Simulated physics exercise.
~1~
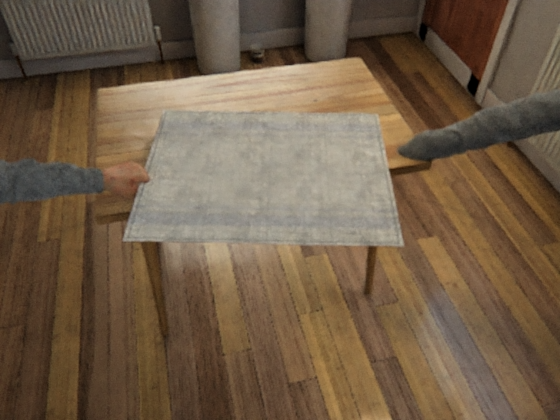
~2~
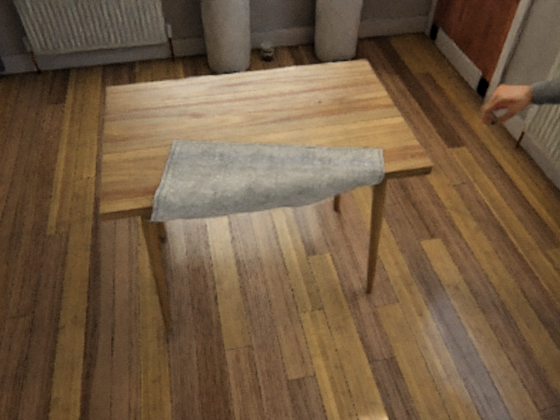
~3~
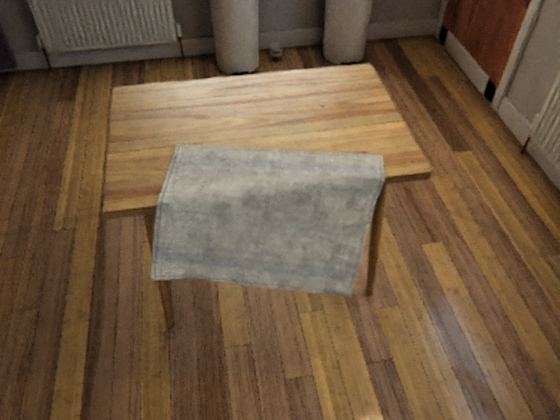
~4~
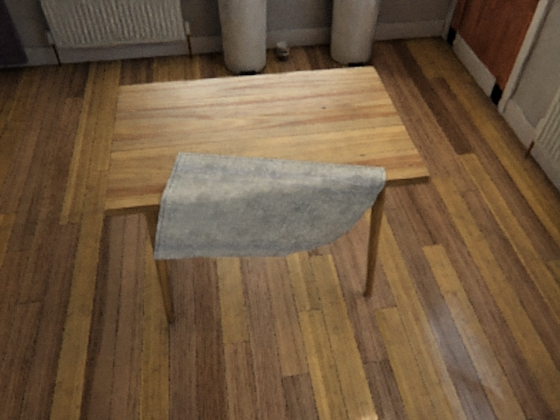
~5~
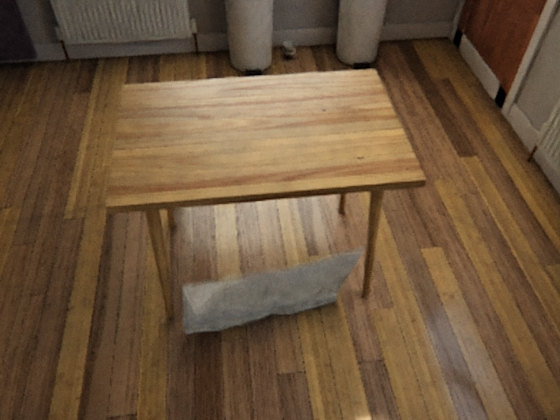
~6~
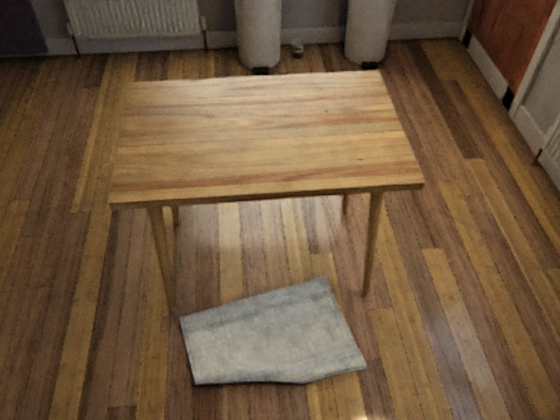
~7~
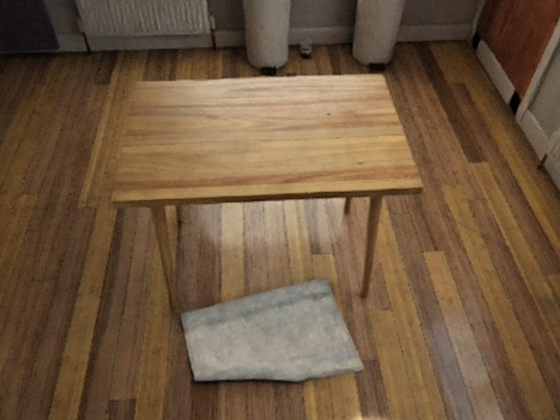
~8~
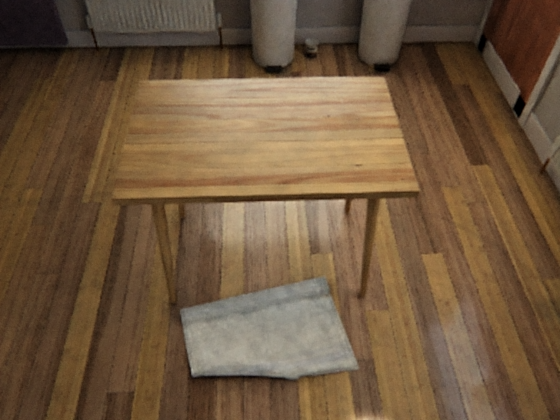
In the video, two hands hold a grey cloth level over a wooden table and let go, and it lands draped over the front edge. The overhanging part swings briefly before the cloth slides off and ends up lying partly folded on the wooden floor.
